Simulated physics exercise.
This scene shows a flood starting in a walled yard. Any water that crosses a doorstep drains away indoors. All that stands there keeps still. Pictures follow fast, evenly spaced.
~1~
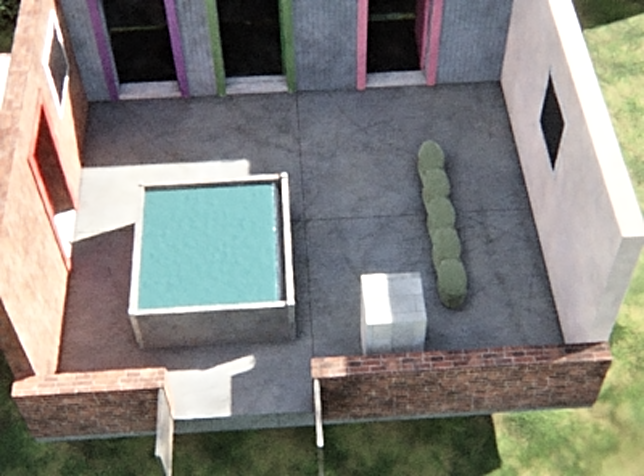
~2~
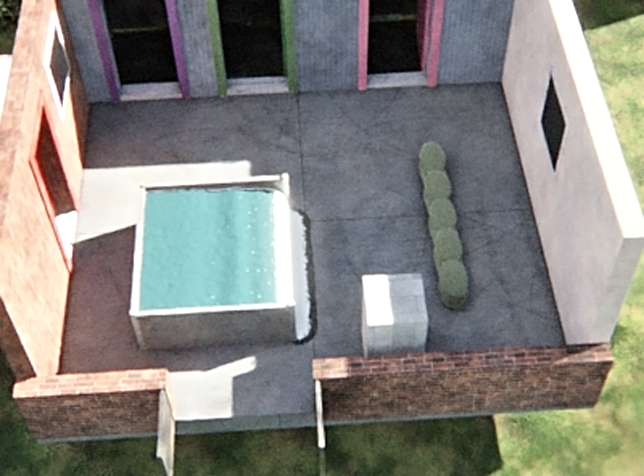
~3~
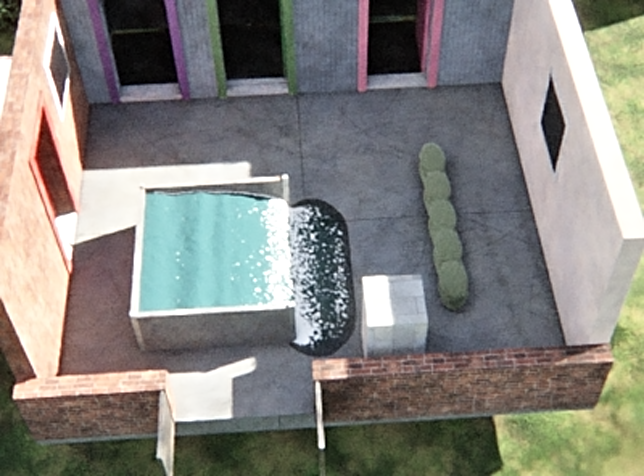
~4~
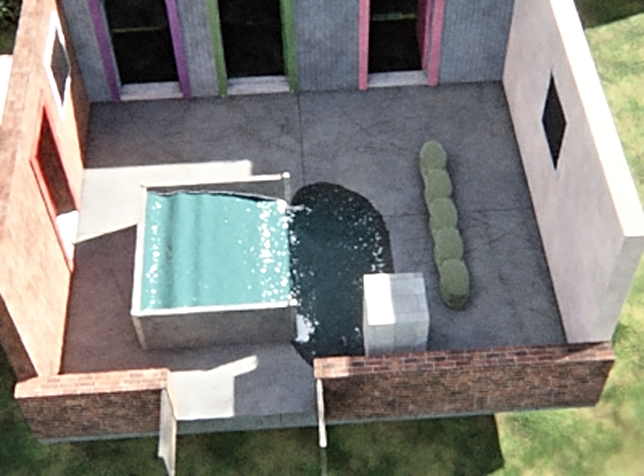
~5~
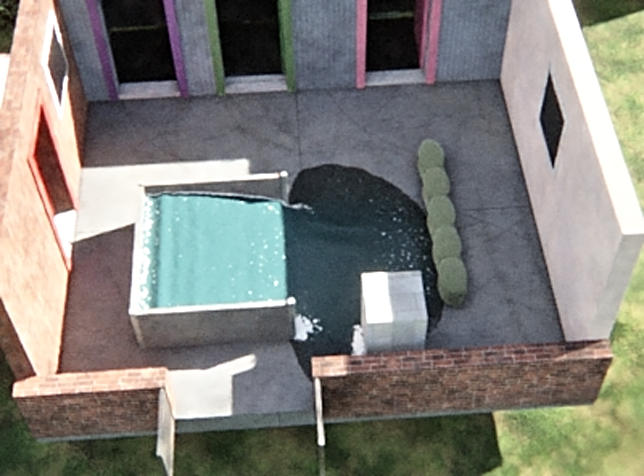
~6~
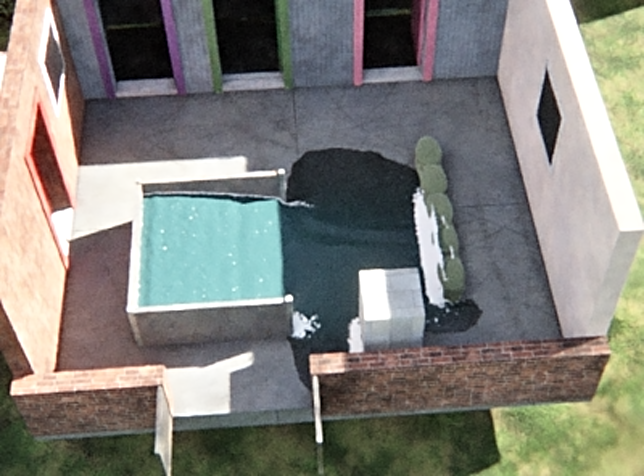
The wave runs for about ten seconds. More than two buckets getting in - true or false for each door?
Pink door: True; red door: False; green door: False; purple door: False.
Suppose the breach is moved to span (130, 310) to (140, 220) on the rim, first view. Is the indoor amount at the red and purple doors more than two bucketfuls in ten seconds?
In that setup the red door runs over the limit, but the purple door runs over the limit.
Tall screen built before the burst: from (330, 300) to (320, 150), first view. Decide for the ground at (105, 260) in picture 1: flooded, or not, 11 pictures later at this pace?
I'd say it ends up unwetted.
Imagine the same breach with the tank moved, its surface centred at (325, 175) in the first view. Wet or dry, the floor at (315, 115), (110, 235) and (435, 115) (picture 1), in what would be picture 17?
In order: Untouched, untouched, submerged.
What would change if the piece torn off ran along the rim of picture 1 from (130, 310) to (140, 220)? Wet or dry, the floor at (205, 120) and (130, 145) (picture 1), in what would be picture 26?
Taking them in turn, they come out soaked and soaked.
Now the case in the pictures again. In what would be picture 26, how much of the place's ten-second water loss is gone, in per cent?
It comes to around 35 per cent.
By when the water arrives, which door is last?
I'd go with the door marked red.
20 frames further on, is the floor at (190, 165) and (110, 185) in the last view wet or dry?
Not wet, not wet.
A moment on, water covers 35 % of the floor; the pink door not reached, the red door not reached, the green door not reached, the purple door not reached.
Next, water covers 45 % of the floor; the pink door over two buckets in, the red door not reached, the green door not reached, the purple door not reached.
Then, water covers 65 % of the floor; the pink door far over two buckets in, the red door not reached, the green door wet at the sill, nothing in, the purple door wet at the sill, nothing in.
Later, water covers 85 % of the floor; the pink door far over two buckets in, the red door wet at the sill, nothing in, the green door wet at the sill, nothing in, the purple door wet at the sill, nothing in.
In the end, water covers 95 % of the floor; the pink door far over two buckets in, the red door under two buckets in, the green door wet at the sill, nothing in, the purple door wet at the sill, nothing in.
